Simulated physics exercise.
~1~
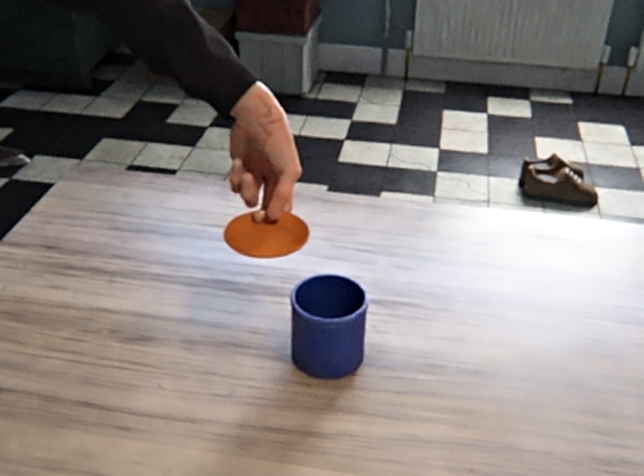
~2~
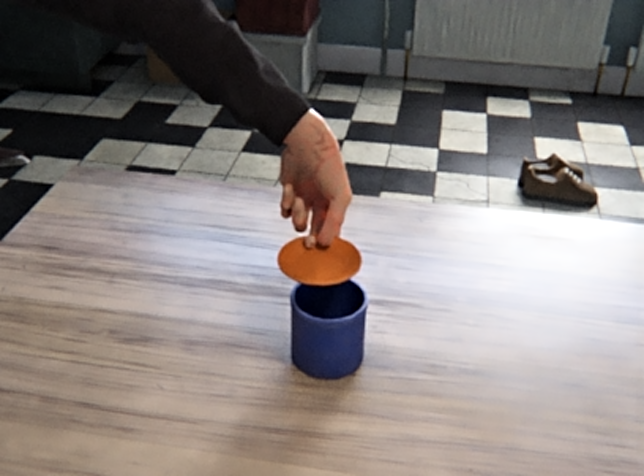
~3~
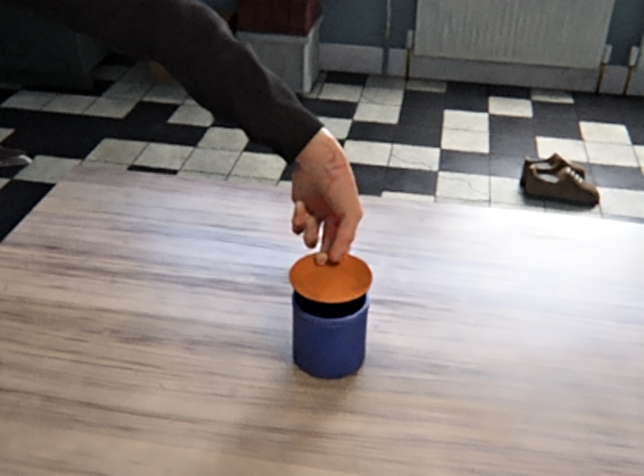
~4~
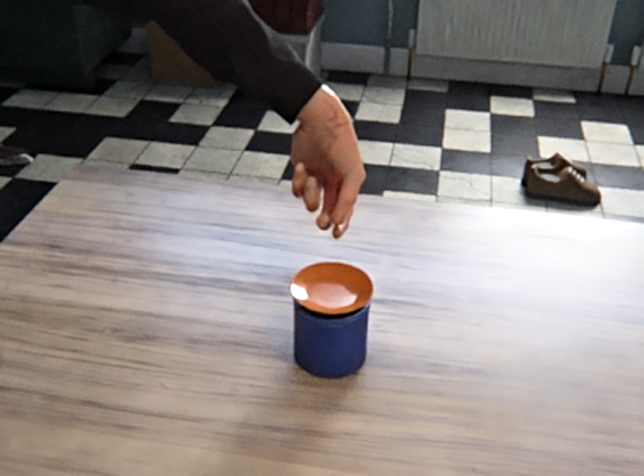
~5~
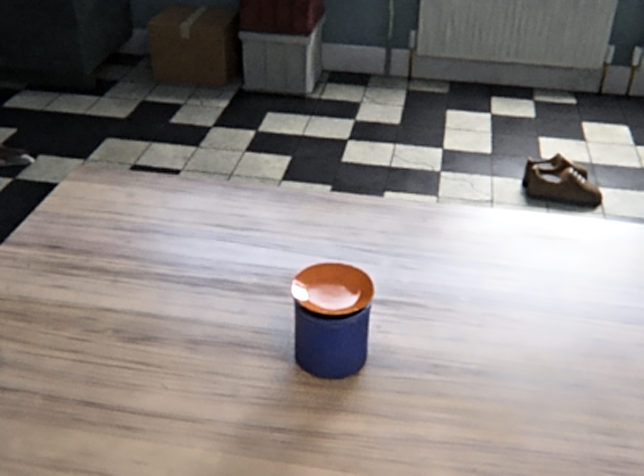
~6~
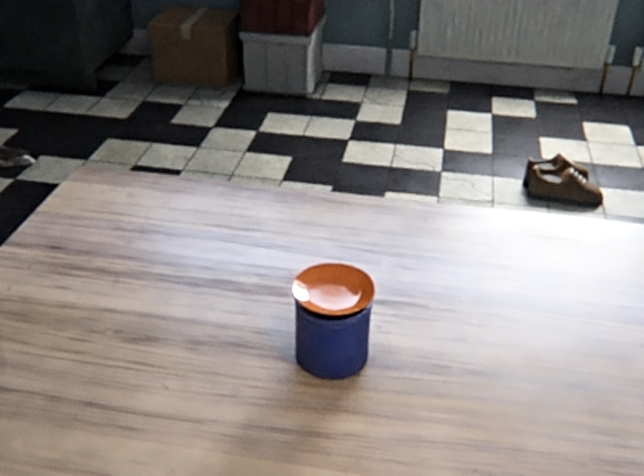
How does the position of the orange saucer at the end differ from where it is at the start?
At the start the orange saucer is held in the air above and to the left of the blue pot. At the end it is farther right and lower, resting on the pot's rim.
